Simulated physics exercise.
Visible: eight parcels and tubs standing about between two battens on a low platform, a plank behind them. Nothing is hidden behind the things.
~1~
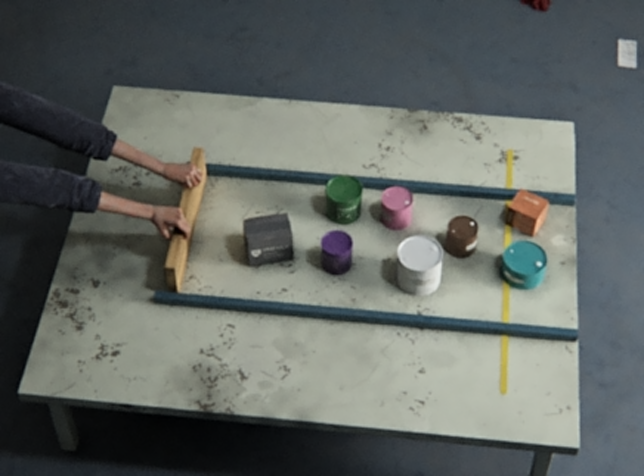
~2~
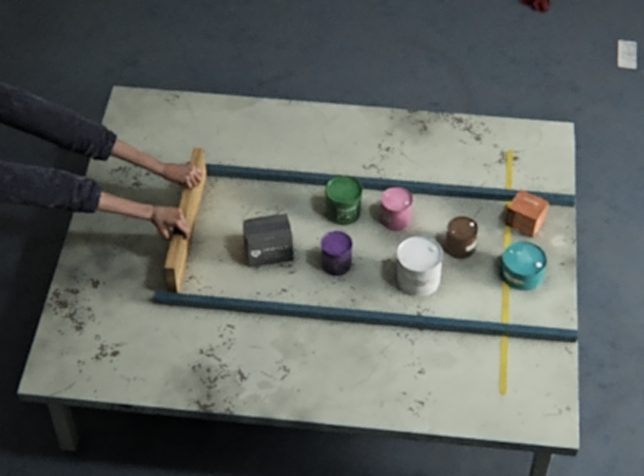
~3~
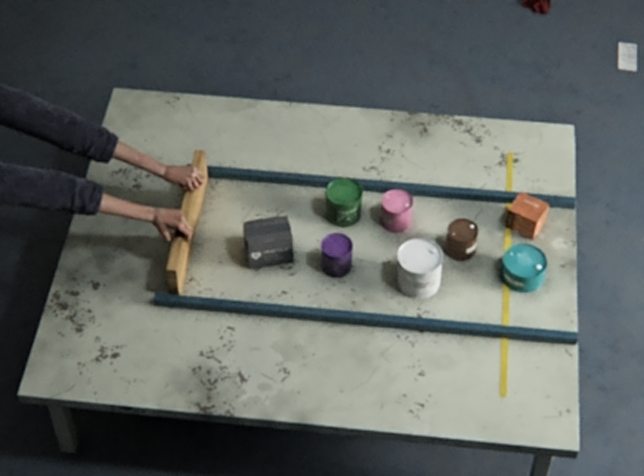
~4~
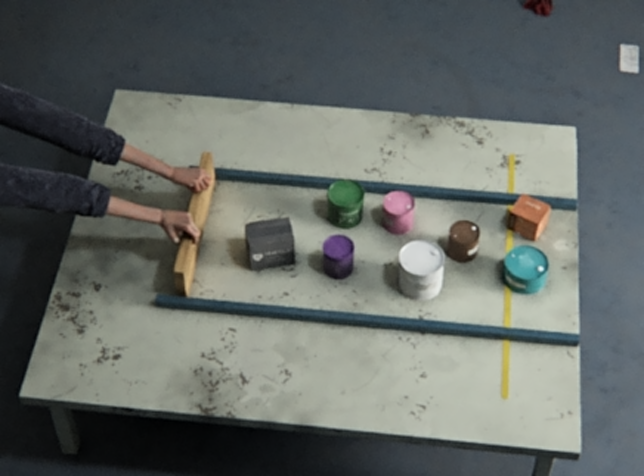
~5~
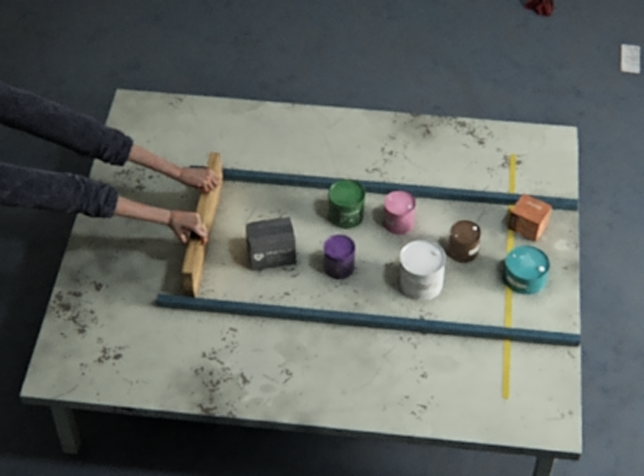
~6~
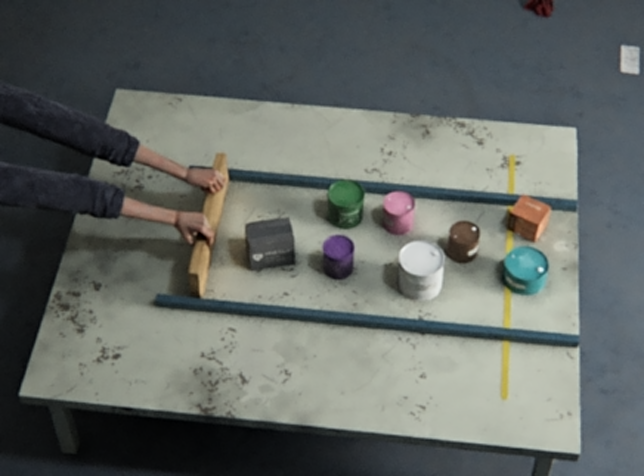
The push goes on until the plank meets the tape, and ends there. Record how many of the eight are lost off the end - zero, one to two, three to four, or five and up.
Lost off the end: One to two.
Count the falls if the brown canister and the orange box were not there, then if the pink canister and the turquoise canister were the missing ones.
Result: 1, then 0.
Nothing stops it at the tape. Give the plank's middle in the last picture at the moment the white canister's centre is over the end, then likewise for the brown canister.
White canister: (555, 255); brown canister: (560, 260).
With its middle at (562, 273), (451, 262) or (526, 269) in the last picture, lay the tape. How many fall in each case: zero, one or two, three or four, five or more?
Result per tape, in order - at least five / not one / either three or four.
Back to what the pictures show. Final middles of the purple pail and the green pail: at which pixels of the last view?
Same order as the question: First (572, 273), second (529, 221).
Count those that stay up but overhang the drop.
You'd get 2.
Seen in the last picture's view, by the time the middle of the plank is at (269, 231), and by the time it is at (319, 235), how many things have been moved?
1, then 2.
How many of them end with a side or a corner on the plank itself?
The count comes out at 4.
Soon after, none off yet; orange box at rest near (529, 218); turquoise canister at rest near (526, 271); brown canister at rest near (464, 242).
After that, none off yet; orange box displaced a little near (539, 218); turquoise canister displaced a little near (549, 268); brown canister moving near (468, 244).
In the end, the number that fall off is one or two; gone, turquoise canister.
